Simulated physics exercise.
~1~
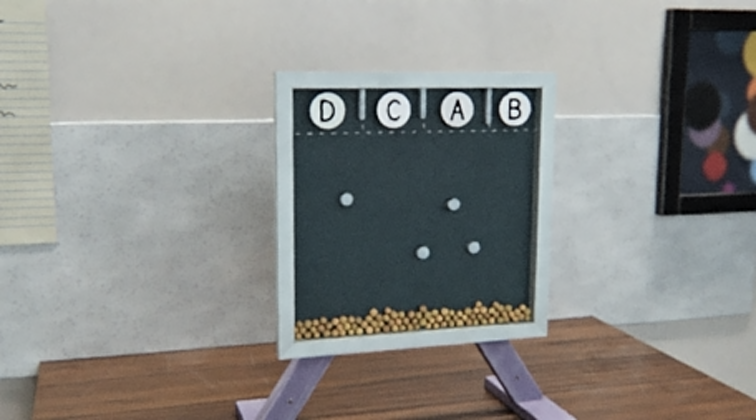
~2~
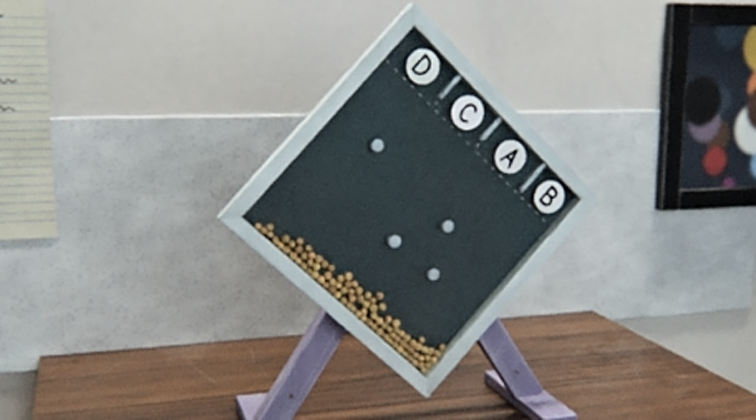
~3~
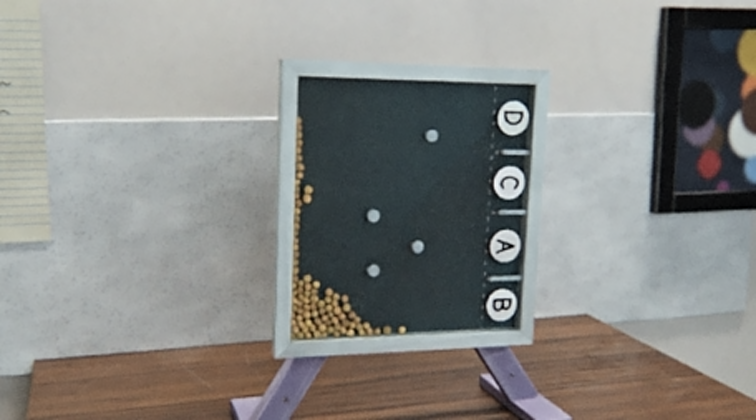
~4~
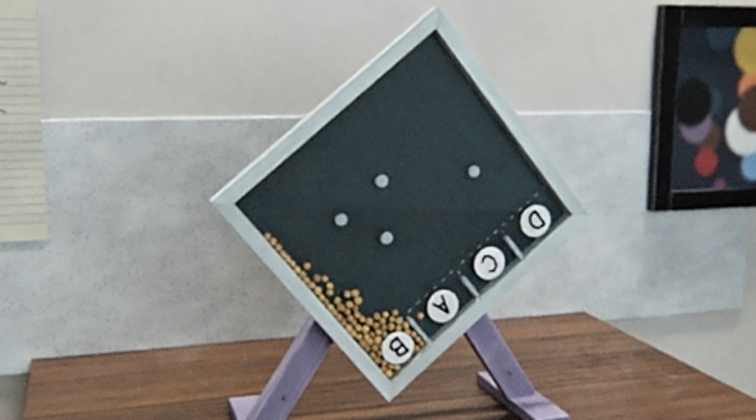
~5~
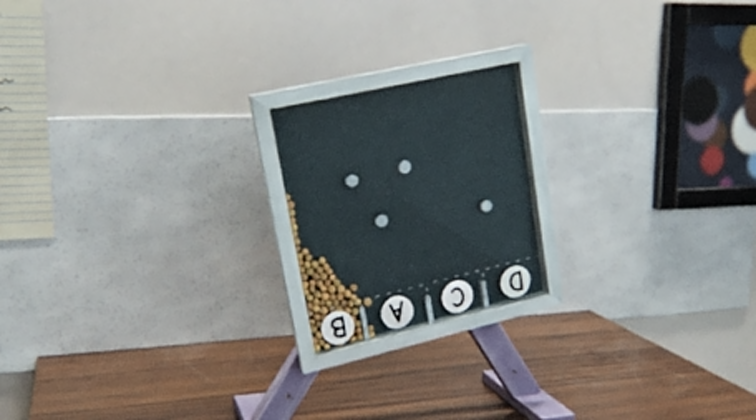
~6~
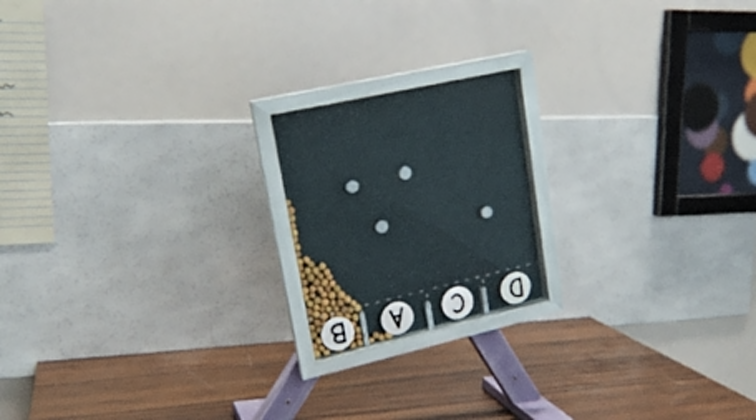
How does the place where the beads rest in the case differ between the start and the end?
At the start the beads lie in a layer along the bottom, opposite the lettered pockets. At the end they are heaped in the lower left corner, in and above pocket B.
